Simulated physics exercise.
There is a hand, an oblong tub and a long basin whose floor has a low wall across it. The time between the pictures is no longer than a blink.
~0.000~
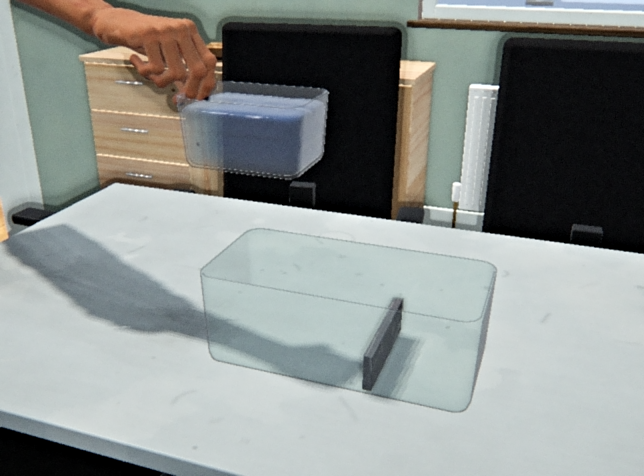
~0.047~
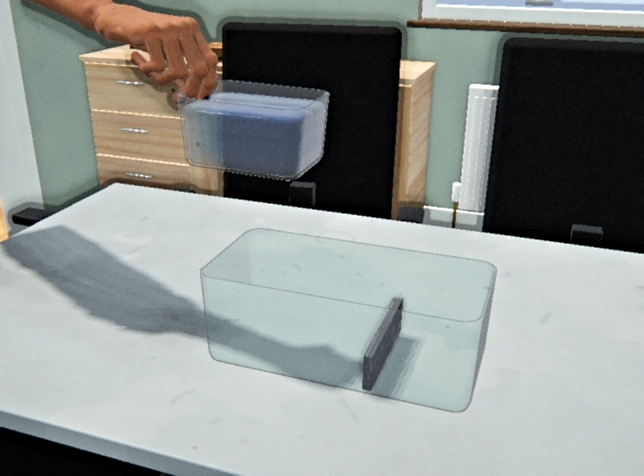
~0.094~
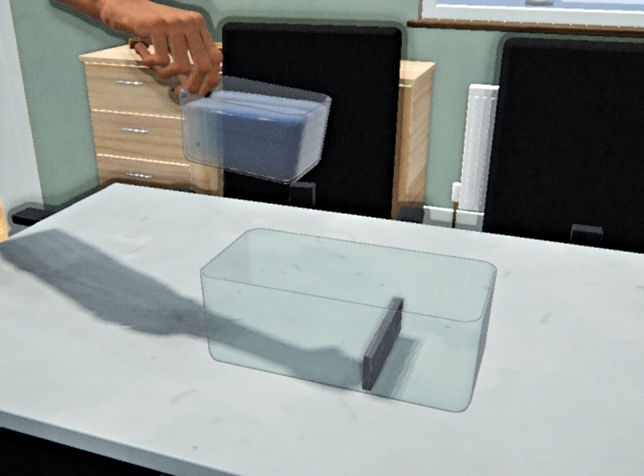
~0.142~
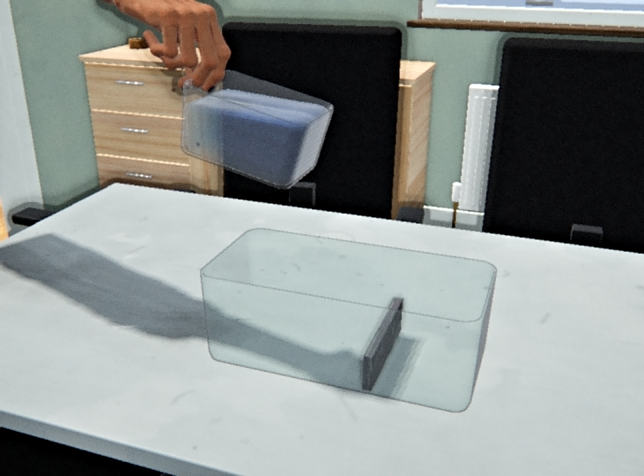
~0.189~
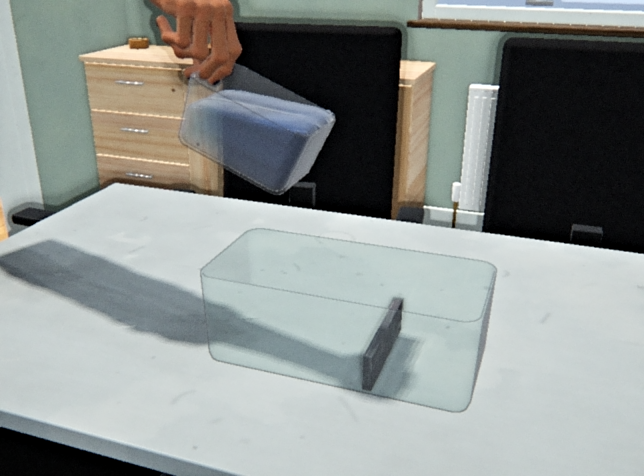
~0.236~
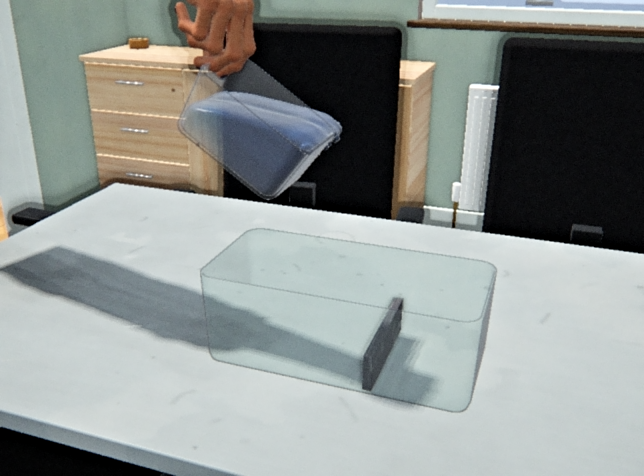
A hand at the upper left steadily tilts a clear oblong tub of blue liquid, its right end dipping as the hand shifts right and the liquid shifts toward the lower edge. Below, a long clear basin with a low dark wall across its floor rests on a white table, where the arm's shadow moves slightly. The fixed, slightly raised view shows black chairs, pale wooden drawers and a green wall behind.
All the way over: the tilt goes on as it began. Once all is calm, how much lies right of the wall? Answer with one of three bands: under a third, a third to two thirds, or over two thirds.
Under a third.
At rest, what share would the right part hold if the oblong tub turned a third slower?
Roughly 40 in a hundred.
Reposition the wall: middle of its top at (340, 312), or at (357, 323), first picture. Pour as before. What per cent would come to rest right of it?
Note - case one near 70 %, case two near 50 %.
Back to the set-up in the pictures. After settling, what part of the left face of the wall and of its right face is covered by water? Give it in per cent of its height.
About 50 per cent on the left and 30 per cent on the right.
A moment on, the oblong tub is tipped on its side and 20 per cent is still to pour, 18 is left of the wall and 12 right of it.
Next, the oblong tub is tipped right over and 3 per cent is still to pour, 68 is left of the wall and 20 right of it.
Then the oblong tub is tipped right over and 0 per cent is still to pour, 68 is left of the wall and 22 right of it.
Later the oblong tub is tipped right over and 0 per cent is still to pour, 71 is left of the wall and 23 right of it.
At rest 71 per cent lies left of the wall, 23 right of it and 6 outside.
